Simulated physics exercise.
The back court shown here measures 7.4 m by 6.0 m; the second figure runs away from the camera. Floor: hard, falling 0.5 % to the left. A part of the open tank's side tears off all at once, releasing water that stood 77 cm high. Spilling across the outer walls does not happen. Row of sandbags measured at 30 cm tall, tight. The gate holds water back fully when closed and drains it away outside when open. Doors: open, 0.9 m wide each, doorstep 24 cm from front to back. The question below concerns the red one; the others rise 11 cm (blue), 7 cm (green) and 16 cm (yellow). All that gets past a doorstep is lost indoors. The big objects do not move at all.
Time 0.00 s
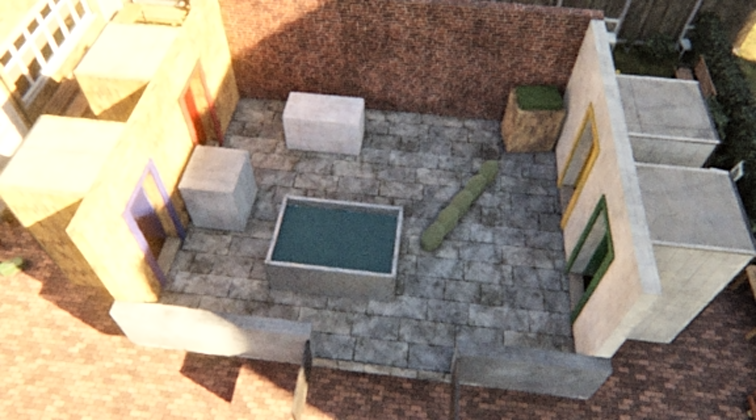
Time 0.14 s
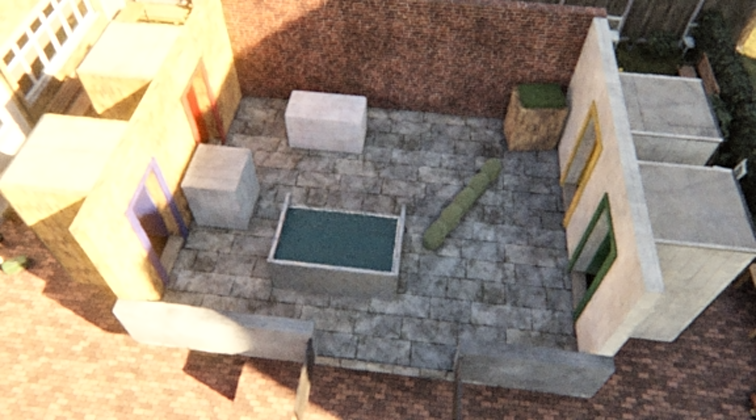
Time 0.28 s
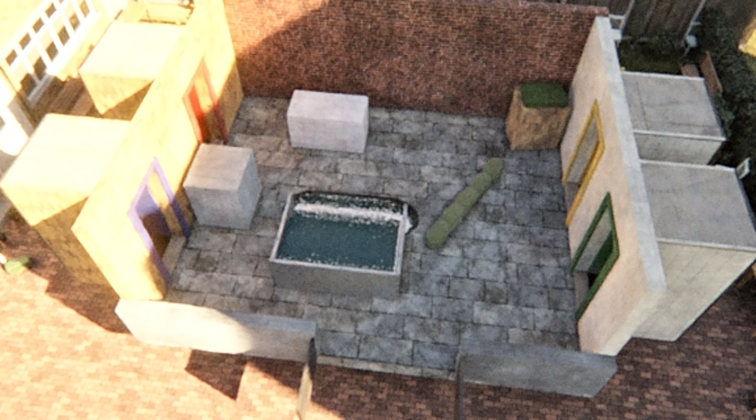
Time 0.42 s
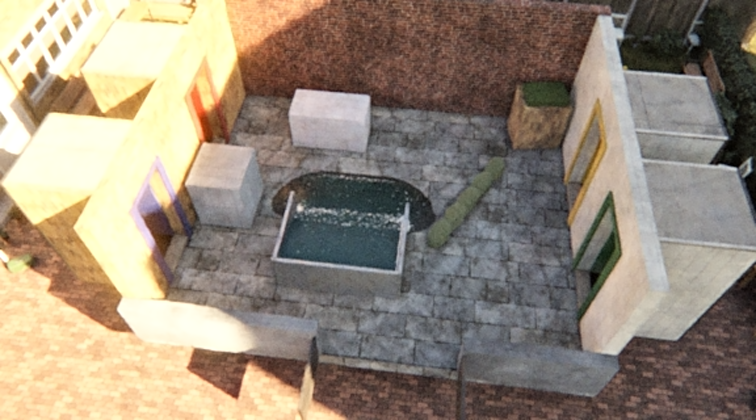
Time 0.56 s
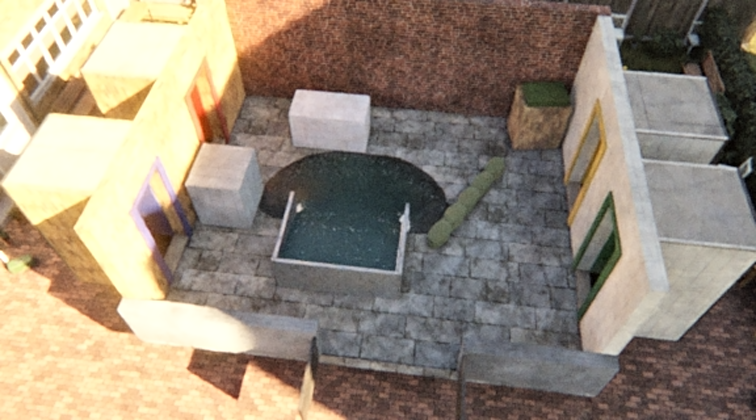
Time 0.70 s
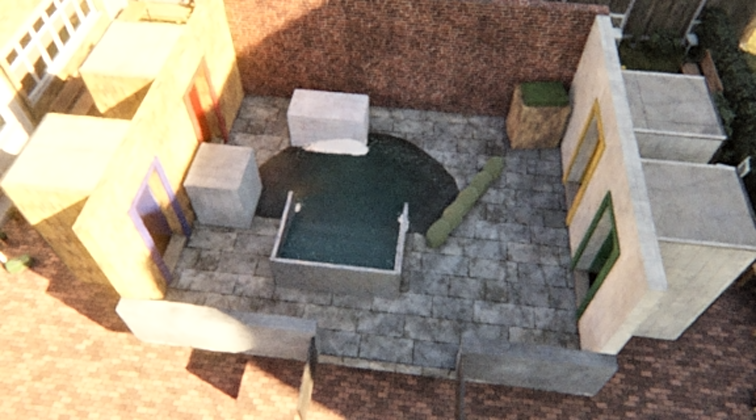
Water pouring from the far side of an open tank, fanning across a paved court and reaching a pale block and sandbags.
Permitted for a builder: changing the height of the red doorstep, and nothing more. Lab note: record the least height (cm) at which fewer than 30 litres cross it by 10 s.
Least height: 19 cm.
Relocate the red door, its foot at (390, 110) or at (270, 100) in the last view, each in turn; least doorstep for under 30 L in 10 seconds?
About 25 cm for the first and 13.0 cm for the second.
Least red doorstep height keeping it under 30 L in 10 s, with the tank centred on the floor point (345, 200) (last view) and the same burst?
It should be around 20 cm high.
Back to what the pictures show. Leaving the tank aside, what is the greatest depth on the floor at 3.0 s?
Around 52 centimetres.
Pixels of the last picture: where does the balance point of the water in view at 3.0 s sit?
Around (367, 159).
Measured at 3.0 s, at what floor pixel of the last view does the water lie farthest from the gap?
Pixel close to (559, 123).
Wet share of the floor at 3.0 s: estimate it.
I'd say near 50 percent.
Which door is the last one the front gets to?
Door: Green.
After 1.4 s water covers 35 % of the floor, deepest (44 cm) near (345, 156); it has not reached the red door.
After 3.0 s water covers 50 % of the floor, deepest (52 cm) near (535, 121); 23 cm at the red door, 38 litres in over its 16 cm doorstep.
After 10.0 s water covers 95 % of the floor, deepest (10 cm) near (222, 151); 9 cm at the red door, 55 litres in over its 16 cm doorstep.
At the red door as built, the water arrived by 1.8 s and peaked near 26 cm at 2.2 s.
With a doorstep of 17.5 cm, 41 litres would have come in within the 10 s; with 20.5 cm, 21 litres. So under 30 litres takes about 19 cm.
